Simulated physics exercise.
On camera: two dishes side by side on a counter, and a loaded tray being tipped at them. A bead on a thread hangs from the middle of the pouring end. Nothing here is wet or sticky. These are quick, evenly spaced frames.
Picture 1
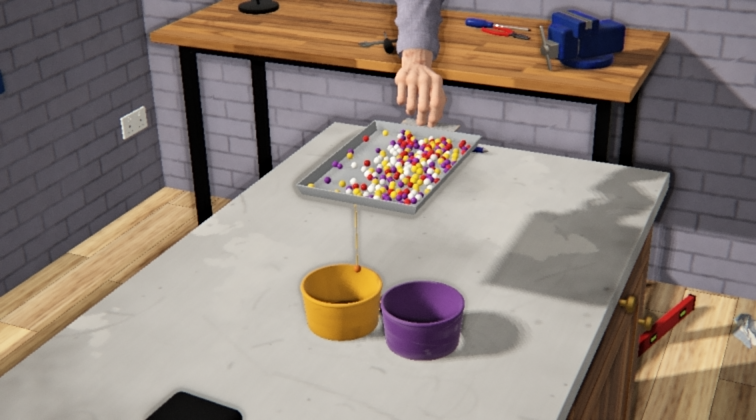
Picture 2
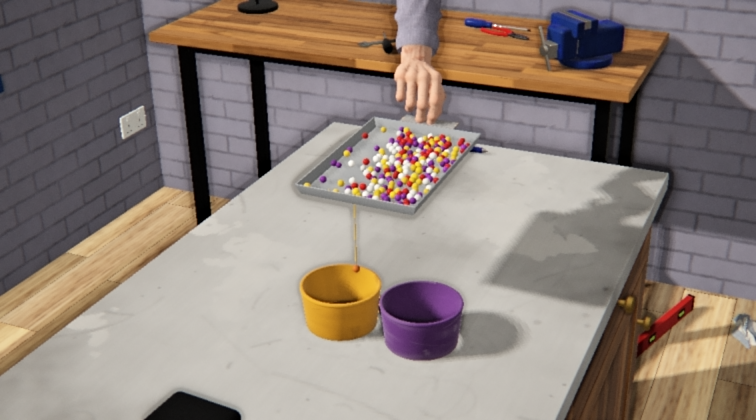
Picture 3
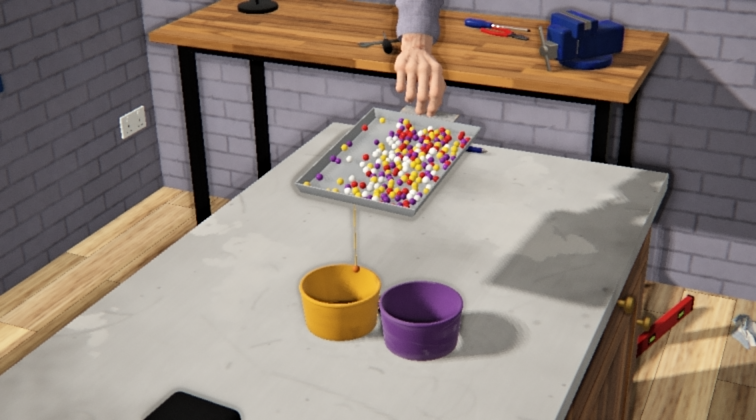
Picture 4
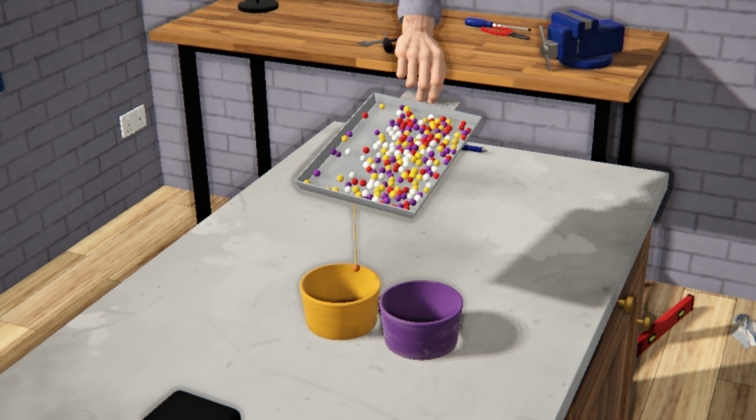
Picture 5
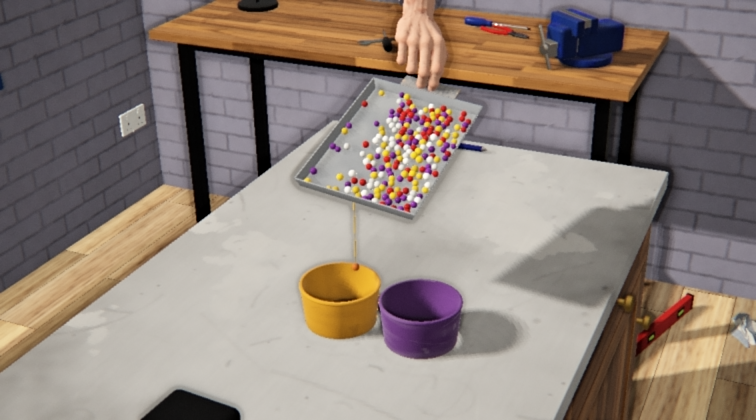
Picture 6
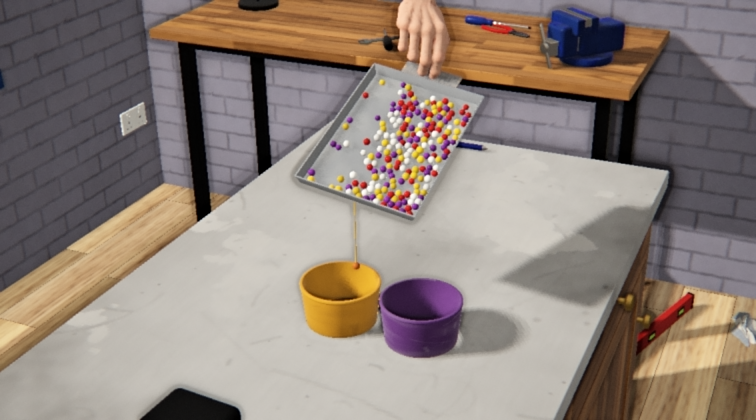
On a pale counter in a workshop, a hand raised the far end of a gray tray of colorful beads behind orange and purple bowls, its near edge dipping rightward as the beads began shifting.
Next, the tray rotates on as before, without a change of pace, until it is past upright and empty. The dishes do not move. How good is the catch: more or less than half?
Together they catch over half.
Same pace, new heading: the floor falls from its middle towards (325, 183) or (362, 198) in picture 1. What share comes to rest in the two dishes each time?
About 10 and 50 per cent.
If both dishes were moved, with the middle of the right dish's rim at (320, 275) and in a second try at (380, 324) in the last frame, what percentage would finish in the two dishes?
The first gives 0 %, the second 20 %.
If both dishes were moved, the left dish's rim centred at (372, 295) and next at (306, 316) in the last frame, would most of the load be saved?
At the first place more than half, at the second less than half.
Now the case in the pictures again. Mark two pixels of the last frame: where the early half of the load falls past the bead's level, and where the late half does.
Around (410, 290) and then (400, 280).
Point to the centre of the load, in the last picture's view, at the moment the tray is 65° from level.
Near (401, 222).
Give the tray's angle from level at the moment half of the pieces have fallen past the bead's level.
Around 75° of tilt.
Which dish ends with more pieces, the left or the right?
It is the right one.
Soon, tray tipped steeply; about half on the tray; about a quarter in the right dish; a stray few in the left dish; a stray few outside both; about a quarter in the air.
A while on, tray tipped past a quarter turn; a stray few on the tray; most in the right dish; a small part in the left dish; a small part outside both; a stray few in the air.
Towards the end, tray tipped past a quarter turn; most in the right dish; a small part in the left dish; a small part outside both.
Finally, tray tipped past a quarter turn; most in the right dish; a small part in the left dish; a small part outside both.
